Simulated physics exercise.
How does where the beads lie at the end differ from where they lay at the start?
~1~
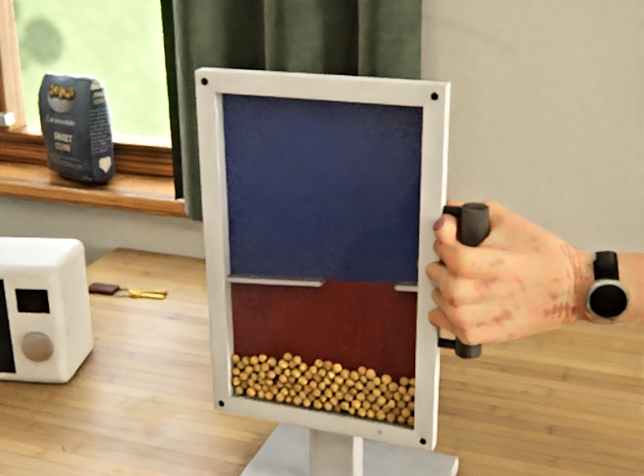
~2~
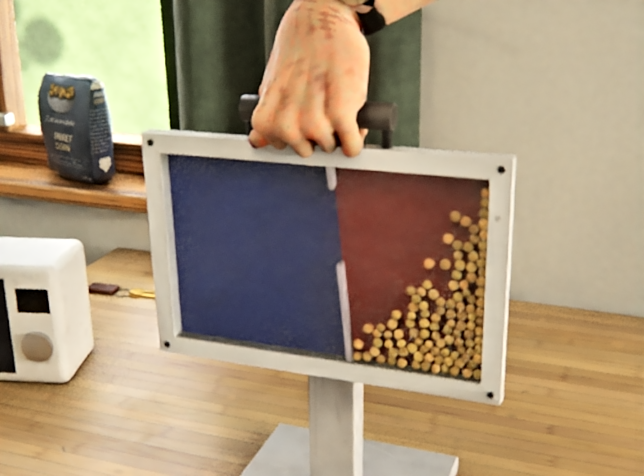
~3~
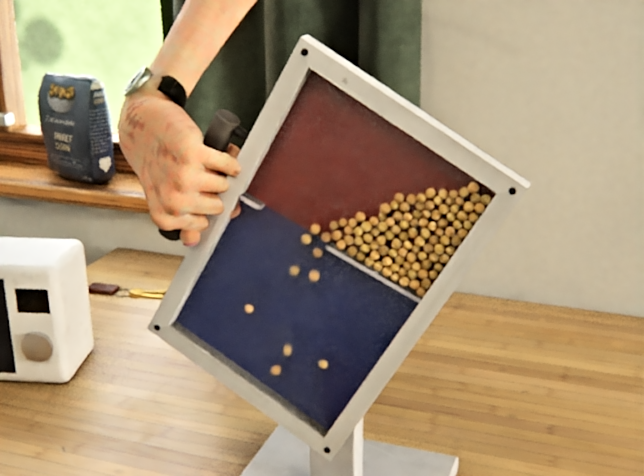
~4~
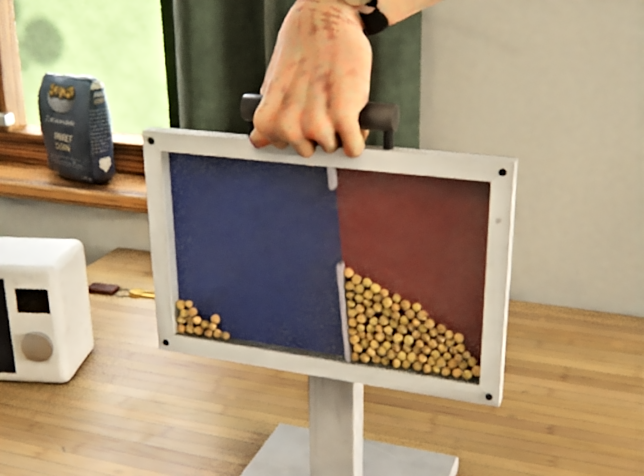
At the start they all lay along the bottom of the case in the red chamber. At the end their middle was a little higher in view, with most heaped in the red chamber on the right and a few in the lower left corner of the blue one.
A hand turned an upright case of pale beads anticlockwise until the red chamber was on top and some beads dropped through a gap into the blue one, then swung it partway back, leaving most in red and a few in blue.
